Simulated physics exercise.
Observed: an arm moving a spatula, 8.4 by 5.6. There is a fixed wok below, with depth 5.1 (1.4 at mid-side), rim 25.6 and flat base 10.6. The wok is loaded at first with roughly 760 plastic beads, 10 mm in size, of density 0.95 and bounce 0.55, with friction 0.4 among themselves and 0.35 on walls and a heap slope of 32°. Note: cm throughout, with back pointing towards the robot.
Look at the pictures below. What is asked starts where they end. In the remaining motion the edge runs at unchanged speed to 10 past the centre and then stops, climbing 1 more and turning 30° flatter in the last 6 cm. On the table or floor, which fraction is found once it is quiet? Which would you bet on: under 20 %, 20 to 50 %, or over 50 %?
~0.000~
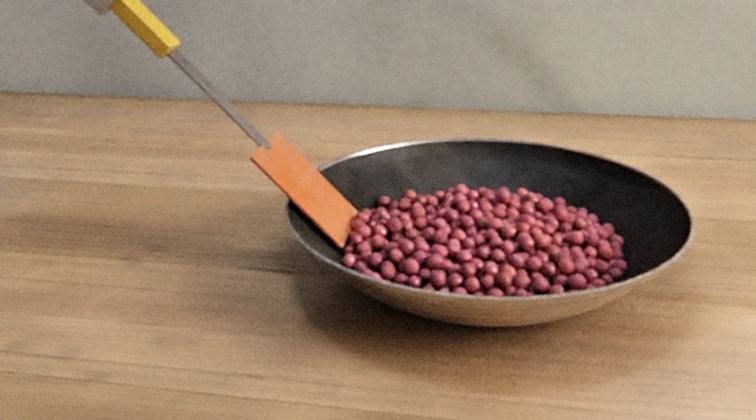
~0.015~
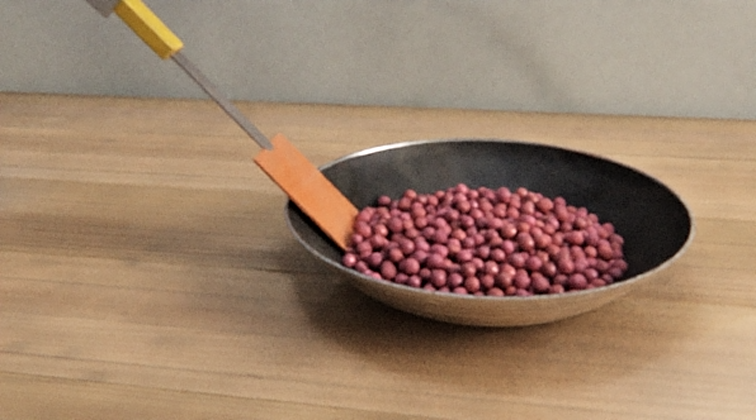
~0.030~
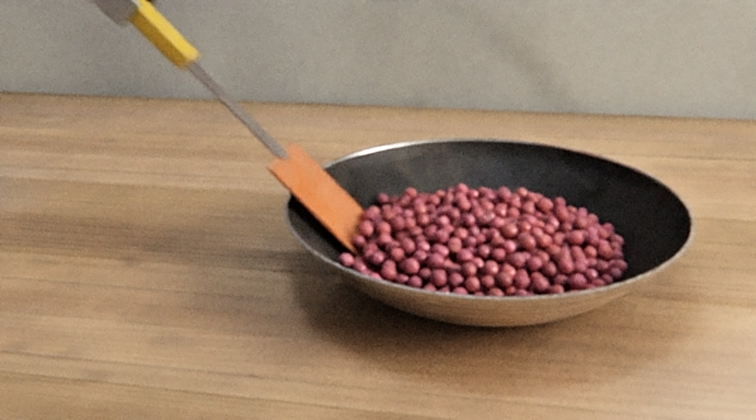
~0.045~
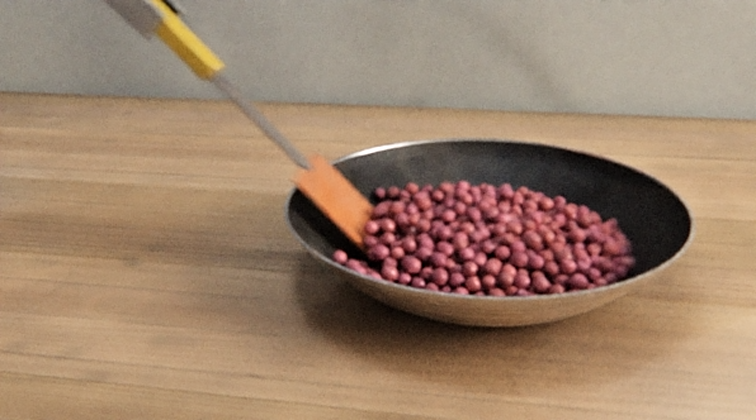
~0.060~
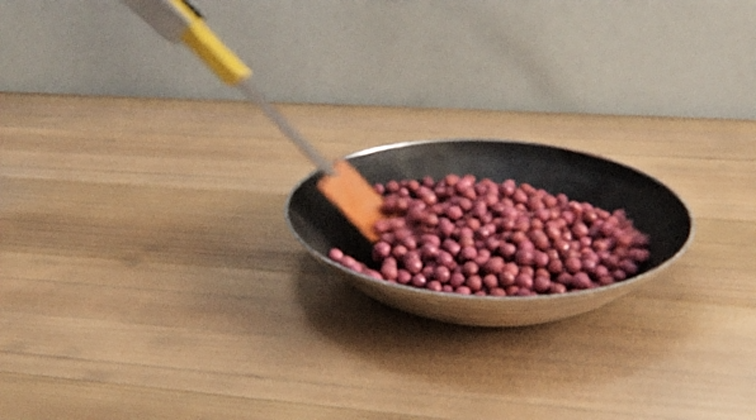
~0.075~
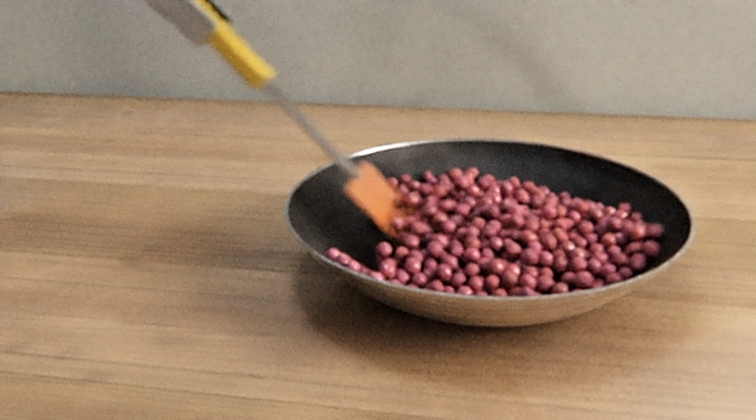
I would bet on 20 to 50 %.
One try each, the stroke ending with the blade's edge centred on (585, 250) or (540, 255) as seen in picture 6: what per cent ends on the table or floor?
Roughly 5 and 0 per cent.
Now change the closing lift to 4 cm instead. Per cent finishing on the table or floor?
I'd reckon around 25 per cent.
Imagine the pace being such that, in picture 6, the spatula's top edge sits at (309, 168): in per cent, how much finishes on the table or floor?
About 10 percent.
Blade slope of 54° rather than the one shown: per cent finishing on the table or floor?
Near 30 %.
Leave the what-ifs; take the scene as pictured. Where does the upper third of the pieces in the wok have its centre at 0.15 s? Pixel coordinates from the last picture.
(573, 220).
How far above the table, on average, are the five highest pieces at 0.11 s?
I'd say close to 6 cm on average.
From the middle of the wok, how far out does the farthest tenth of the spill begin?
Seen from above, roughly 45 cm.
By 0.11 s, sloping 46°, highest piece 6 above the table; 765 in the wok.
By 0.15 s, sloping 38°, highest piece 6 above the table; 765 in the wok.
By 0.37 s, sloping 16°, highest piece 9 above the table; 540 in the wok, 159 on the table or floor, 66 on the blade or in flight.
By 1.42 s, sloping 16°, highest piece 6 above the table; 538 in the wok, 227 on the table or floor.
Final count, 538 in the wok, 227 on the table or floor. That is 30 % on the table or floor.
